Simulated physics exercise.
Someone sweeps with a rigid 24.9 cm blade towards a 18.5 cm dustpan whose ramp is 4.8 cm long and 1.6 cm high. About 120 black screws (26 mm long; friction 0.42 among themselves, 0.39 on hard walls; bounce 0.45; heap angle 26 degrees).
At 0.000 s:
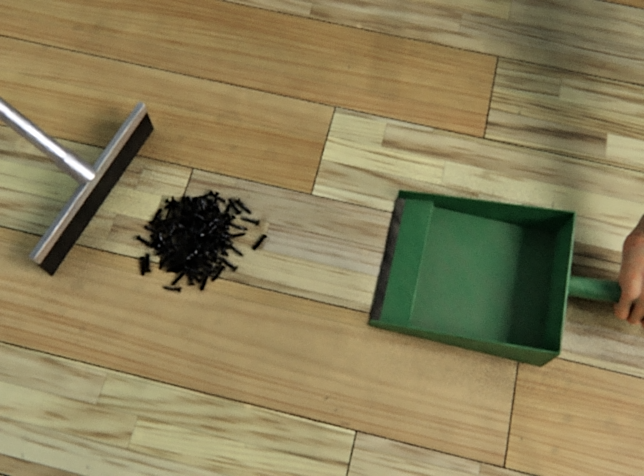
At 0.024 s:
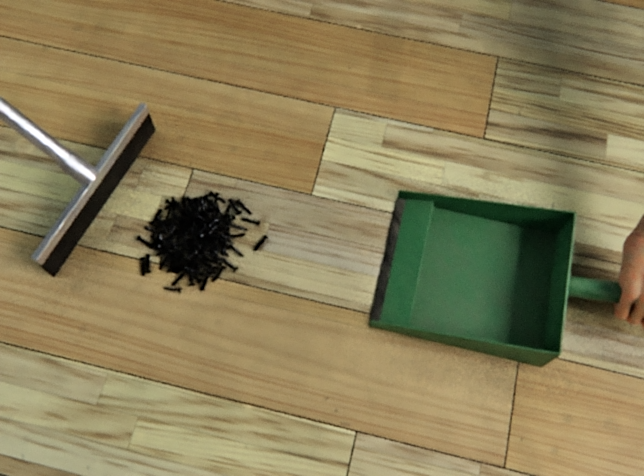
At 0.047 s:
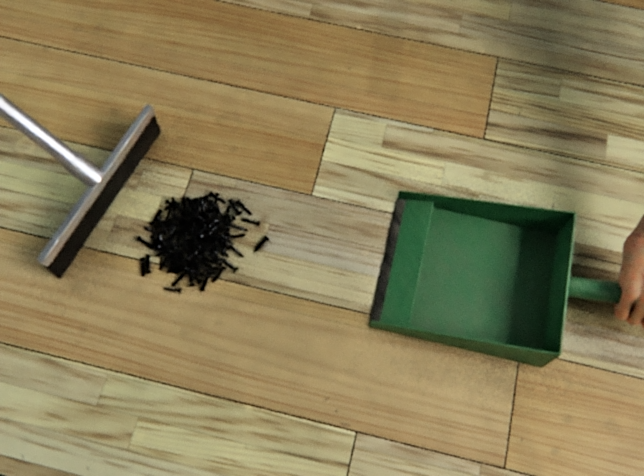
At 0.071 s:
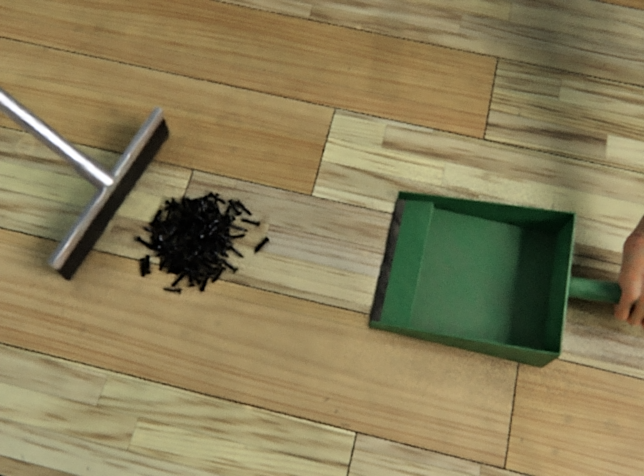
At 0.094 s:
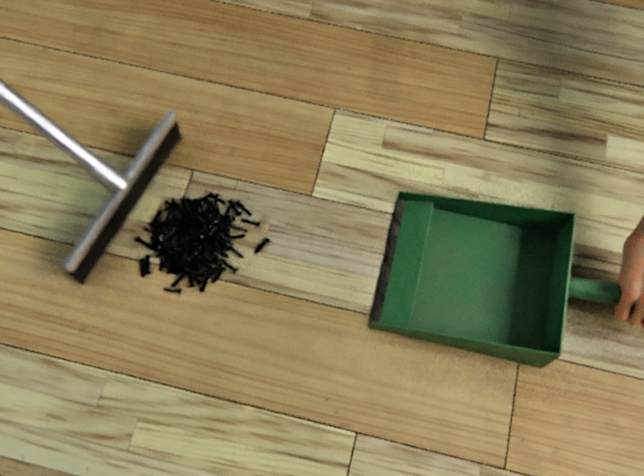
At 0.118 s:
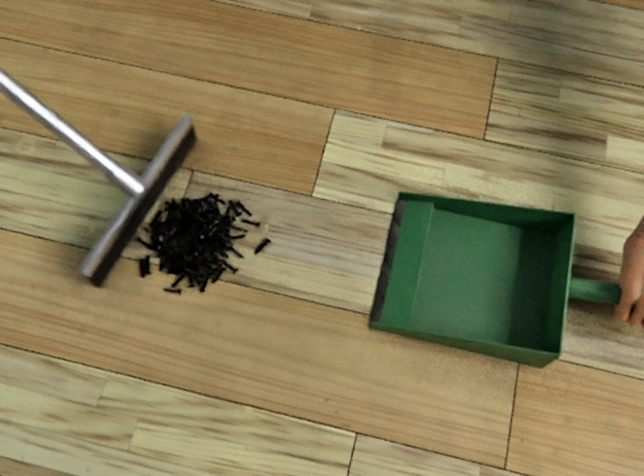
A small heap of black screws lies on a pale wood-plank floor, seen from above at a slight angle. To its left is a rigid dark blade with a silver back and handle, and to its right a green dustpan held by a hand at the right edge. The blade slides rightward, gradually quickening, up to the heap's left edge, while the screws, dustpan and view stay practically still.
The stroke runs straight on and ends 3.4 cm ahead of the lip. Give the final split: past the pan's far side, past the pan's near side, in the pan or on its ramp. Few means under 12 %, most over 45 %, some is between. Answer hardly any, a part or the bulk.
Far side: Hardly any, near side: A part, pan: A part.
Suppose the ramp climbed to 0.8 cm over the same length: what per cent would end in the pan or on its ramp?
It would be near 20 per cent.
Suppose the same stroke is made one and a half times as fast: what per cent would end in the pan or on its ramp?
In that case some 45 per cent.
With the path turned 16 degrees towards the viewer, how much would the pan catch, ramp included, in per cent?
In that case some 10 per cent.
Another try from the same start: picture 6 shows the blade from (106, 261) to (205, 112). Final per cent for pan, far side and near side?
Pan 25, far 5, near 20.
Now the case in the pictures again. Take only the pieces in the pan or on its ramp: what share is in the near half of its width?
About 60 per cent.
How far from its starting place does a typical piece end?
Some 24 cm.
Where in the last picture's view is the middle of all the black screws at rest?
At about (369, 291).
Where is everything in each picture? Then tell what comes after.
The first frame shows blade from (37, 259) to (142, 110), moved 0.0 cm, 0 of the pieces shifted so far; middle of the pieces at (198, 231); pan at (481, 282).
The second frame shows blade from (39, 260) to (144, 111), moved 0.3 cm, 0 of the pieces shifted so far; middle of the pieces at (198, 231).
The third frame shows blade from (45, 261) to (150, 112), moved 1.0 cm, 0 of the pieces shifted so far; middle of the pieces at (198, 232).
The fourth frame shows blade from (55, 264) to (159, 114), moved 2.4 cm, 0 of the pieces shifted so far; middle of the pieces at (198, 232).
The fifth frame shows blade from (69, 268) to (172, 117), moved 4.2 cm, 1 of the pieces shifted so far; middle of the pieces at (198, 233).
The sixth frame shows blade from (87, 272) to (188, 121), moved 6.4 cm, 1 of the pieces shifted so far; middle of the pieces at (198, 233); pan at (481, 283). Its pace works out near 0.94 m/s.
Then, at 0.27 s, middle of the blade 18 cm from the lip; 0 % over the lip, far side 0 %, near side 10 %.
Then, at 0.36 s, middle of the blade 10 cm from the lip; 0 % over the lip, far side 0 %, near side 20 %.
After 0.60 s, middle of the blade 6 cm from the lip; 20 % over the lip, far side 0 %, near side 25 %.
By 1.4 s all is still; far side 0 %, near side 25 %, pan 20 %, in front of the lip or behind the blade 55 %.
